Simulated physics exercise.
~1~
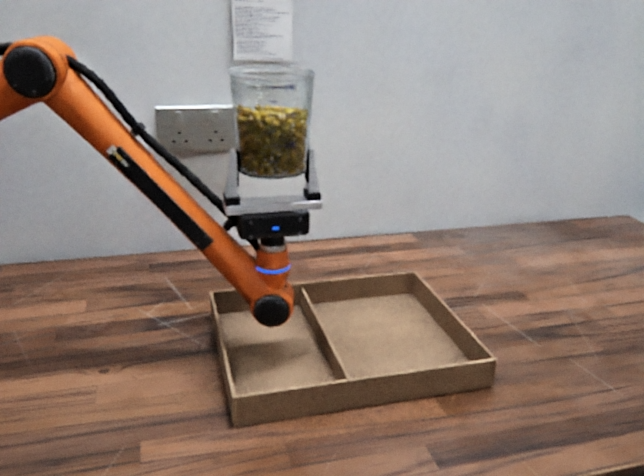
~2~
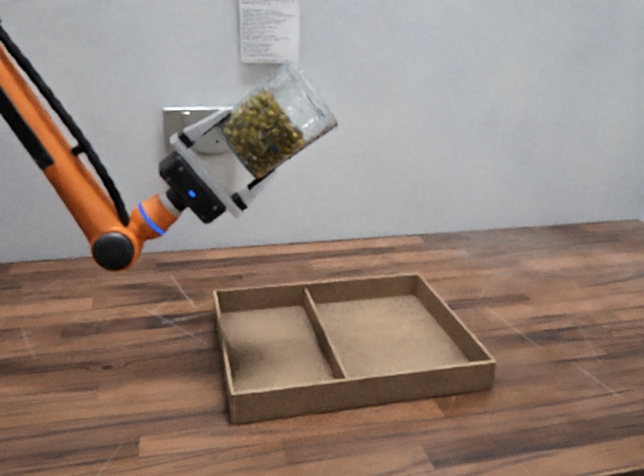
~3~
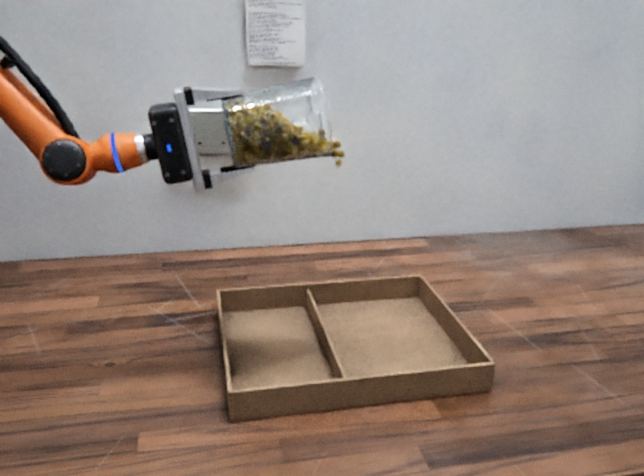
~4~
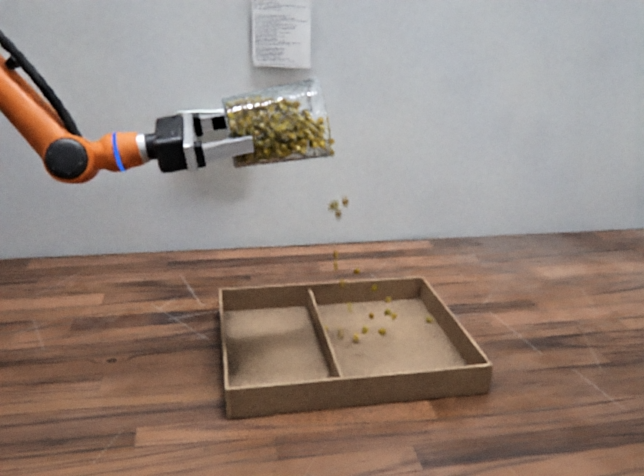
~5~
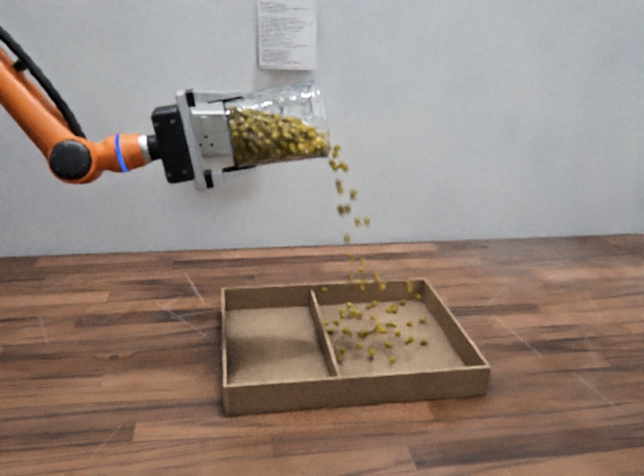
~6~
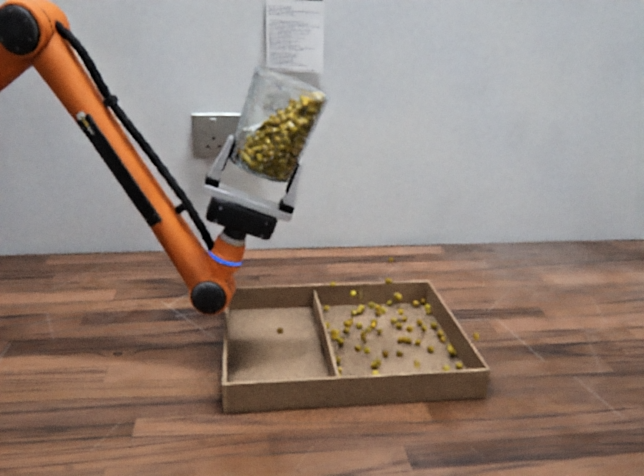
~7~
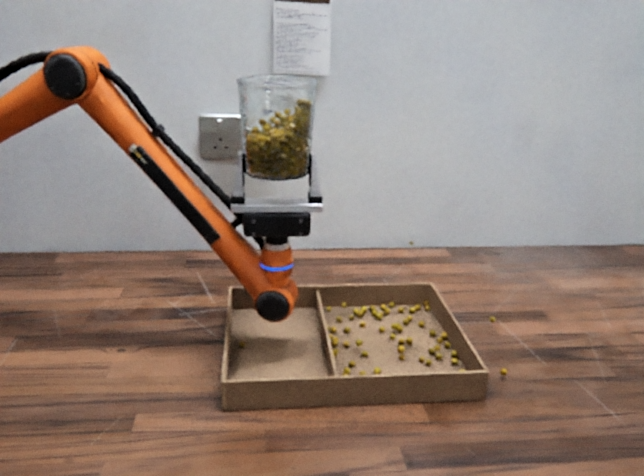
An orange robot arm on the left holds a clear beaker partly filled with yellow-green beads upright above a wooden table, seen from the front against a pale grey wall. A shallow brown tray, split in two by a divider, lies below. The arm swings back and up, tipping the beaker to the right until it is nearly level. Beads spill from its mouth and scatter across the right-hand section. The arm then lowers and turns the beaker upright, still holding most of the beads, while a couple of strays lie outside the tray.
